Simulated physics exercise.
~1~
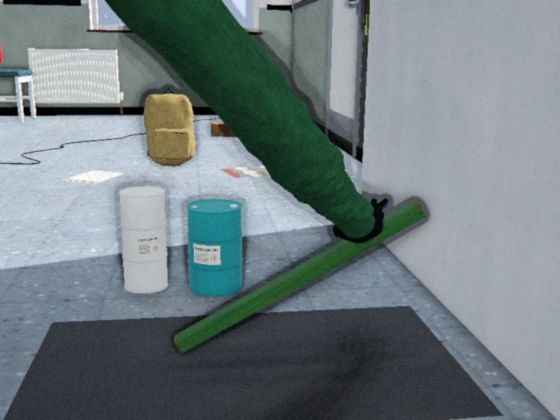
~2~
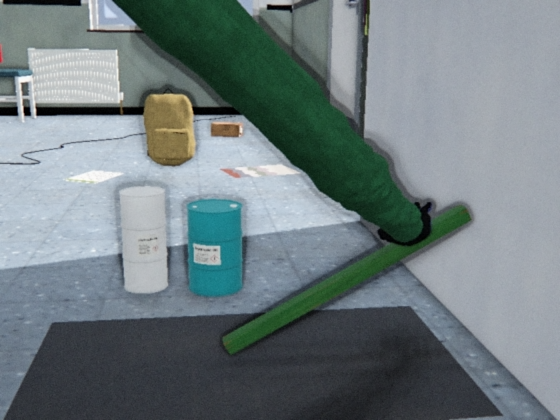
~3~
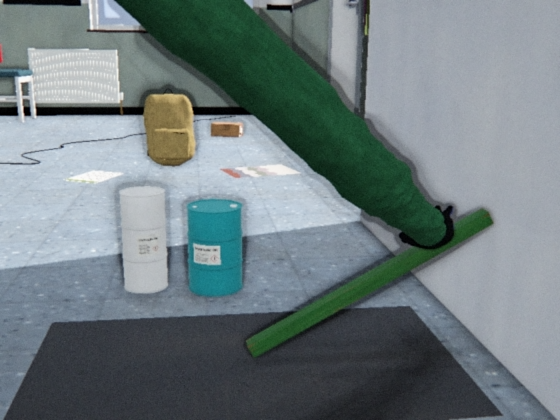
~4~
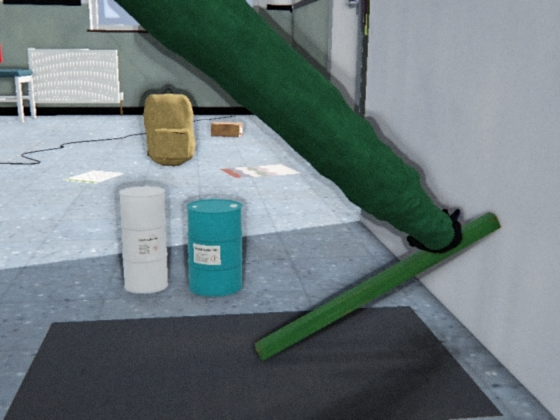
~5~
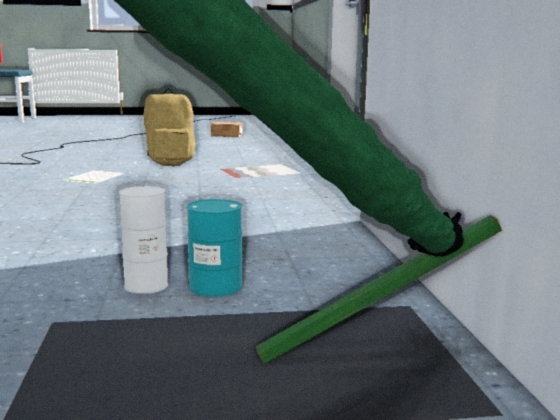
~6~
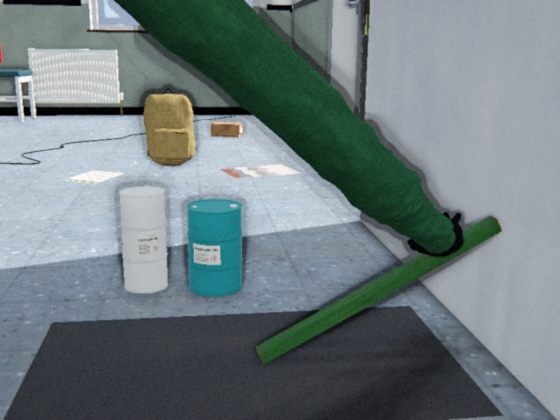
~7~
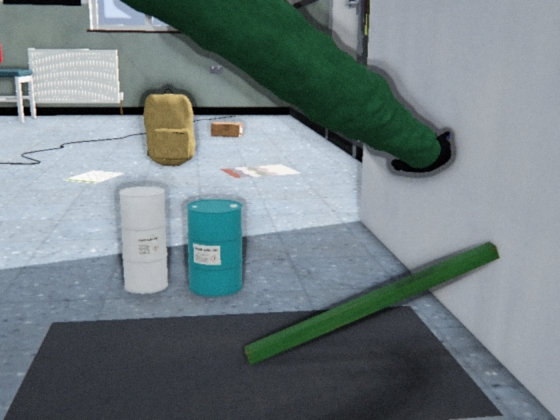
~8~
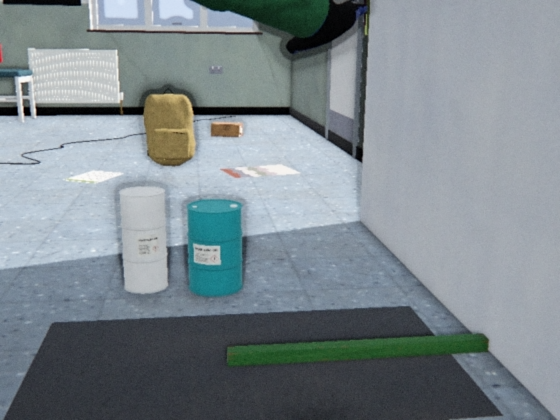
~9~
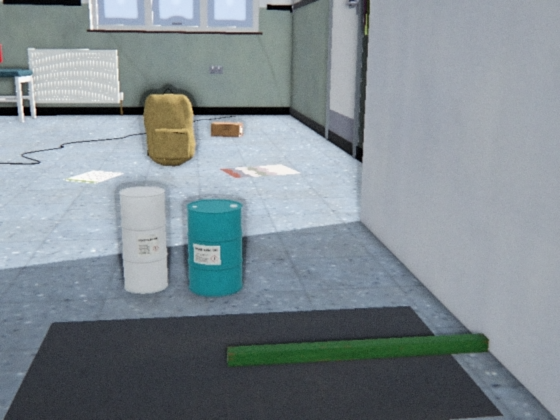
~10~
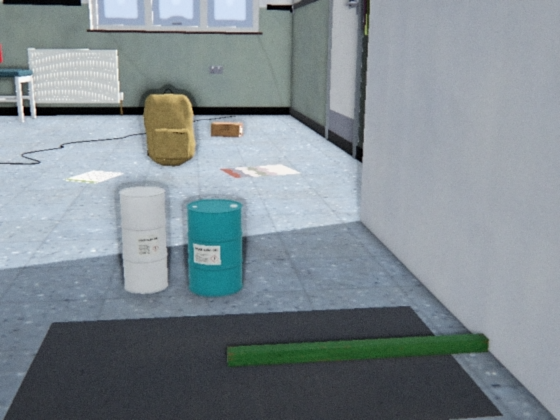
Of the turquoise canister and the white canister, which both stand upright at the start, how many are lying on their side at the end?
None of them are lying down, as both the turquoise canister and the white canister are still standing upright at the end.
